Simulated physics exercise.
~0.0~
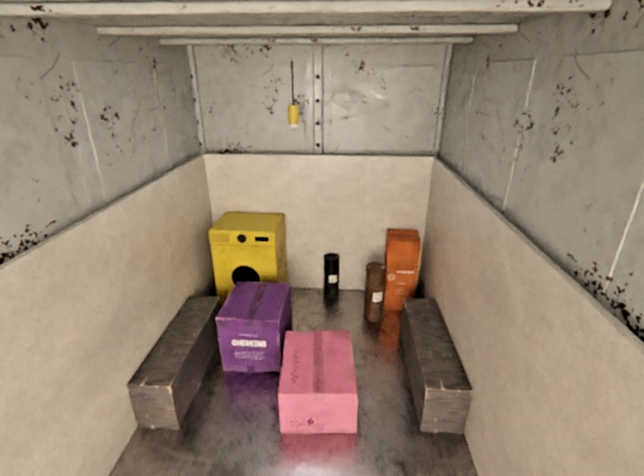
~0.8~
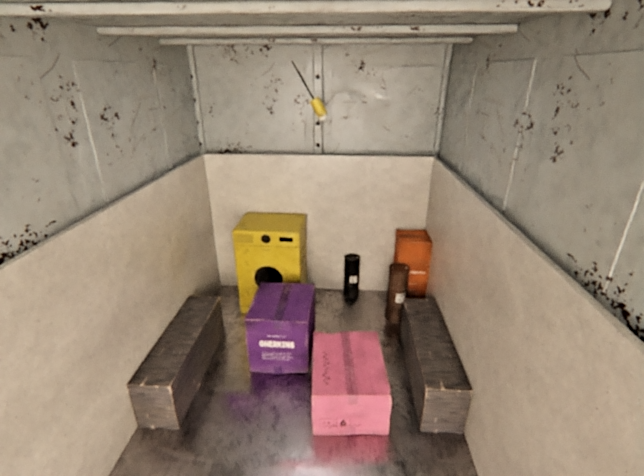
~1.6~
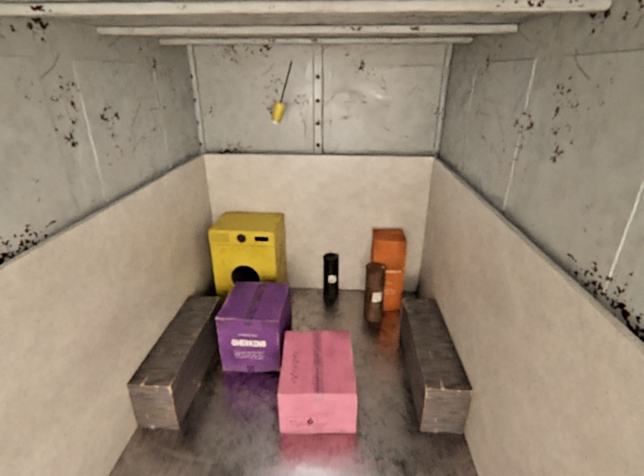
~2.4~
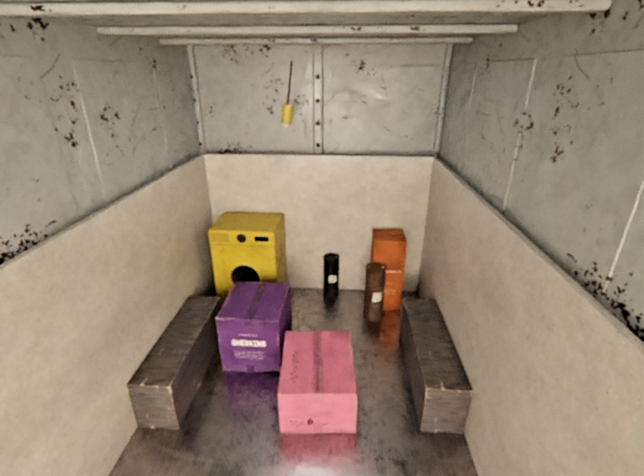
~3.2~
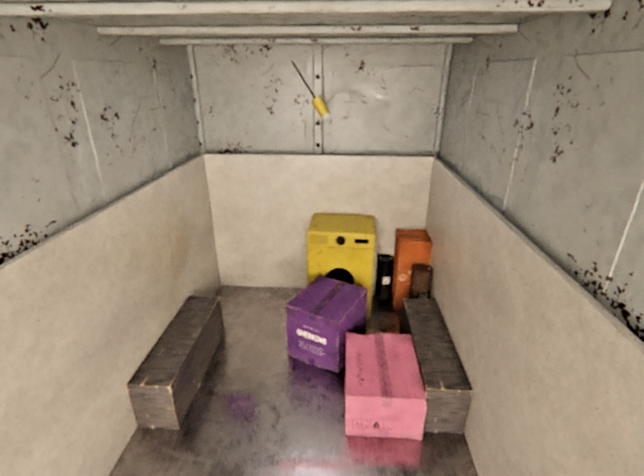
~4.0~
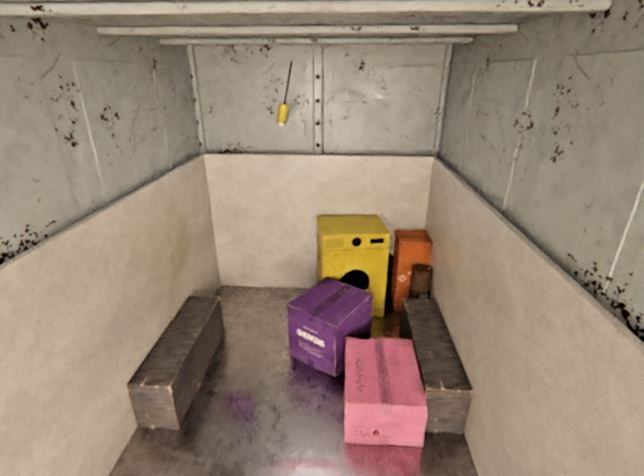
The yellow appliance and the purple and pink boxes slid right across the load bay, went back left, then slid much farther right with the dark canisters, ending bunched near the orange box on the right as a yellow hanging object swung.
